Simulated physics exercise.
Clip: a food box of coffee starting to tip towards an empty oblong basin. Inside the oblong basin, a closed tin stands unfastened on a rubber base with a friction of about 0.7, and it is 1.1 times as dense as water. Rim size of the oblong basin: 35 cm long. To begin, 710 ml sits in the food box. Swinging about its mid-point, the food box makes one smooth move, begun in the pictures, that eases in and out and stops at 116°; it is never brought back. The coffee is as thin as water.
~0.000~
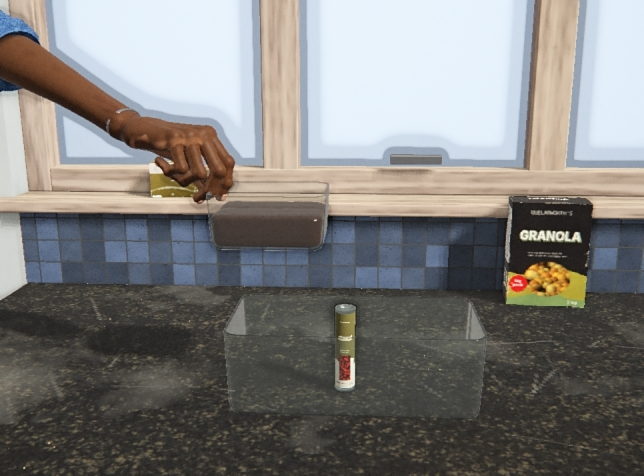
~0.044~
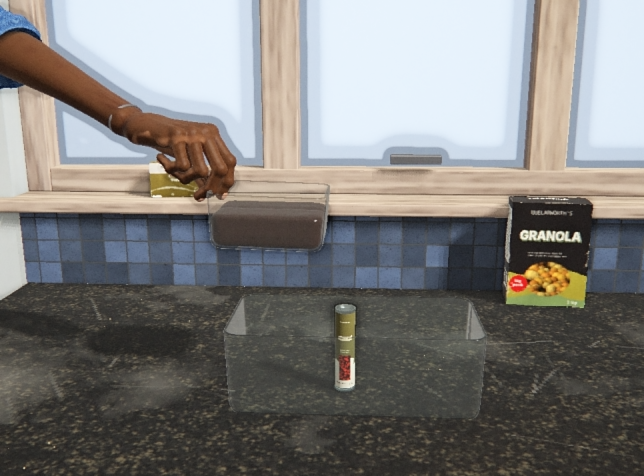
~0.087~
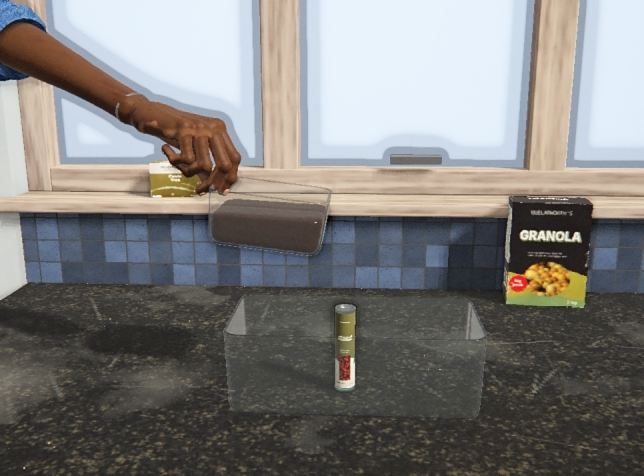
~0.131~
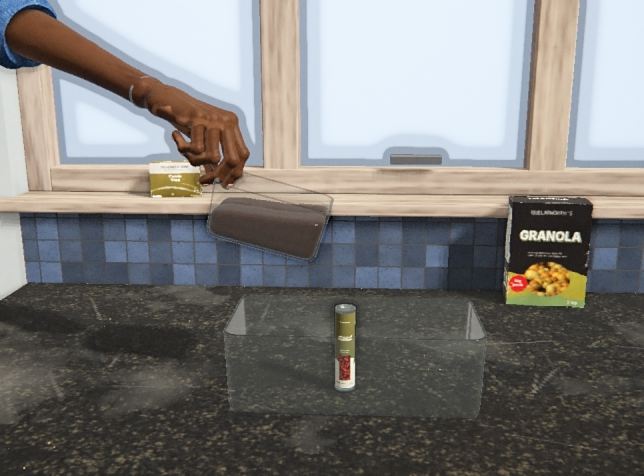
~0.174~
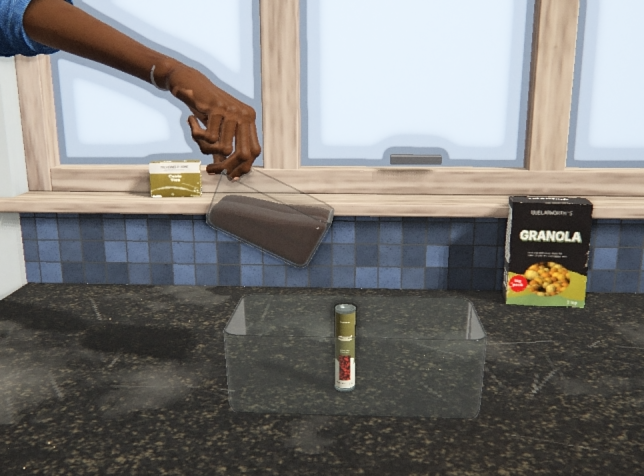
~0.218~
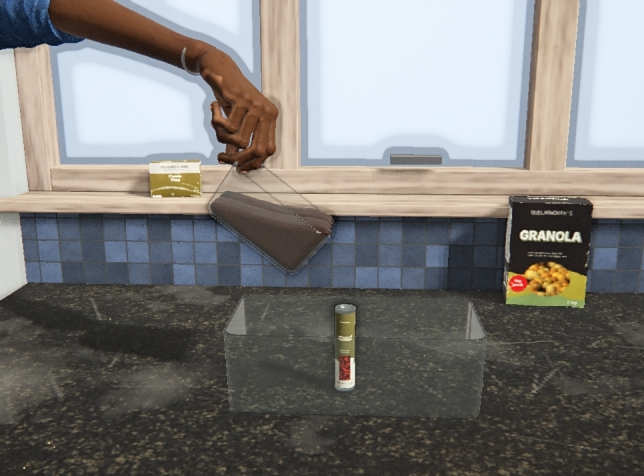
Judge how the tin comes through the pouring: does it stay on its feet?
It will make it through.
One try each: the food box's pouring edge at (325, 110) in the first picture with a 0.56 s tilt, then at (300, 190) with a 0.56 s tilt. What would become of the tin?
First it stays on its base; then it tips over.
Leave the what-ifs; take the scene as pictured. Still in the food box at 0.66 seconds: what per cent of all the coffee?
About 1 % is still there.
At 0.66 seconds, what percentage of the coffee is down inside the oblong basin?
Near 96 in a hundred.
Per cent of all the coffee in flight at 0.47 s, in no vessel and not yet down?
Some 42 % is the figure.
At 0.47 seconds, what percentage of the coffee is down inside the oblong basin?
Near 48 in a hundred.
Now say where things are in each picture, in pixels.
In the first picture, tilt 0°; pouring edge (327, 191); surface from (218, 208) to (324, 210); the oblong basin's rim runs from (234, 314) to (478, 319); the tin's top is at (345, 312).
In the second picture, tilt 2°; pouring edge (328, 193); surface from (219, 207) to (325, 210).
In the third picture, tilt 7°; pouring edge (329, 198); surface from (219, 206) to (325, 212).
In the fourth picture, tilt 15°; pouring edge (331, 206); surface from (219, 204) to (326, 215).
In the fifth picture, tilt 26°; pouring edge (332, 217); surface from (217, 202) to (328, 217).
In the sixth picture, tilt 38°; pouring edge (329, 230); surface from (217, 197) to (324, 220); 1 per cent is over the edge.
By 0.47 s the tilt is 109° and 10 per cent is still to pour; the tin stands where it began.
By 0.66 s the tilt is 116° and 1 per cent is still to pour; the tin stands where it began.
By 0.85 s the tilt is 116° and 0 per cent is still to pour; the tin stands where it began.
By 1.06 s the tilt is 116° and 0 per cent is still to pour; the tin stands where it began.
At rest the tin stands where it began.
